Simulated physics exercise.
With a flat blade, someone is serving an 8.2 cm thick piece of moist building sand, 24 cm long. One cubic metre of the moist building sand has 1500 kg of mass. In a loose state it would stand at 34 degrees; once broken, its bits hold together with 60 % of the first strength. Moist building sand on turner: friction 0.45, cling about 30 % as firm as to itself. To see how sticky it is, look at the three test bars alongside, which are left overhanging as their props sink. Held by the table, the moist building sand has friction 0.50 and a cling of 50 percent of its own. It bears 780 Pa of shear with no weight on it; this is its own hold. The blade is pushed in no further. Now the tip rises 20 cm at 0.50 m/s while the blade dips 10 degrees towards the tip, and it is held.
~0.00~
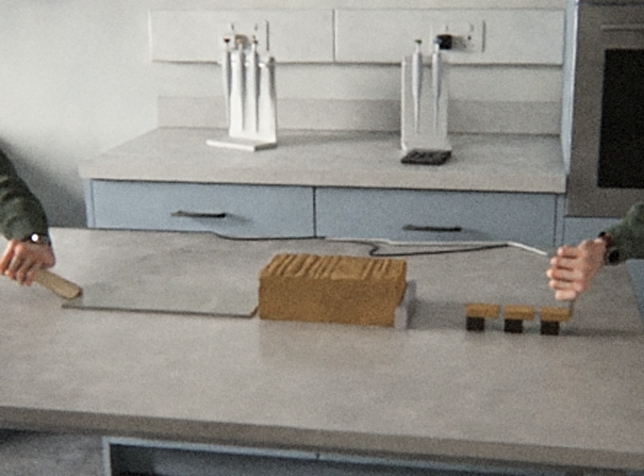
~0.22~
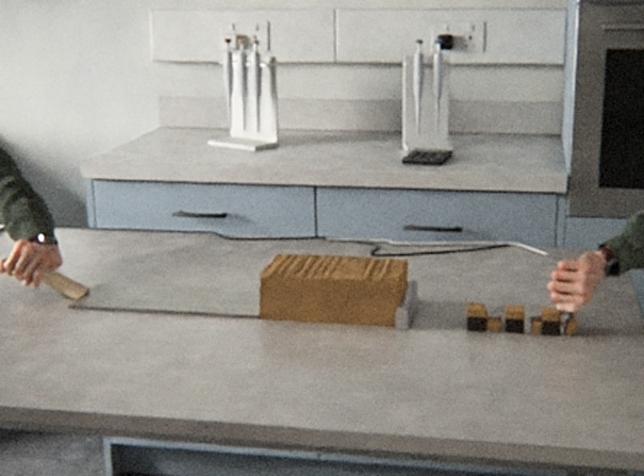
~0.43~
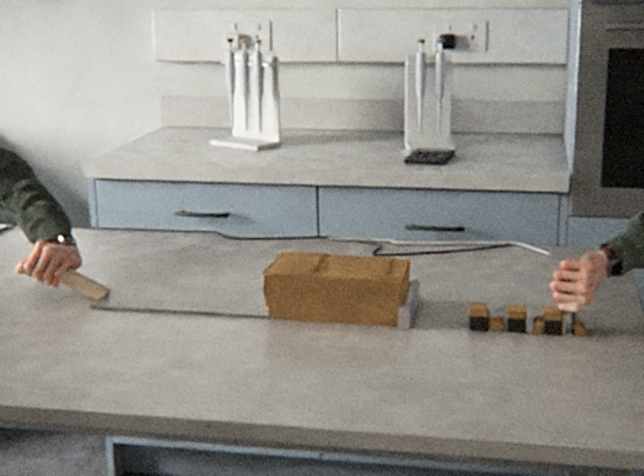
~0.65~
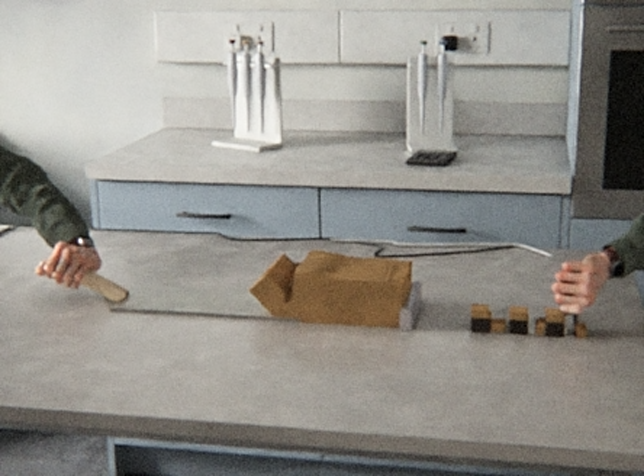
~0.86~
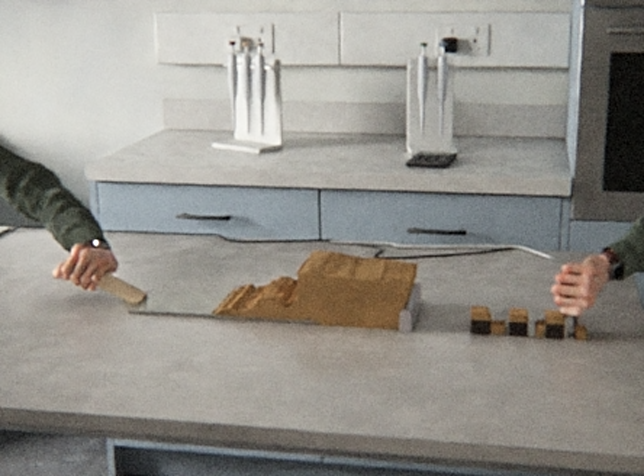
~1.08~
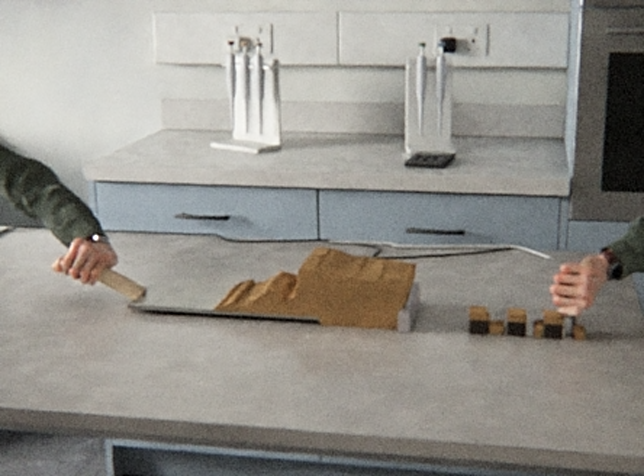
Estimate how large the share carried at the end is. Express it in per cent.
I would say roughly 21 per cent.
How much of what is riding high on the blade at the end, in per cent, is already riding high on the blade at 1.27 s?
About 70 out of 100.
After 1.27 s, the tip is 9.8 cm up.
After 1.49 s, the tip is 20 cm up and 35 % is riding high on the blade.
After 1.72 s, the tip is 20 cm up and 21 % is riding high on the blade.
After 1.94 s, the tip is 20 cm up and 21 % is riding high on the blade.
After 2.10 s, the tip is 20 cm up and 21 % is riding high on the blade.
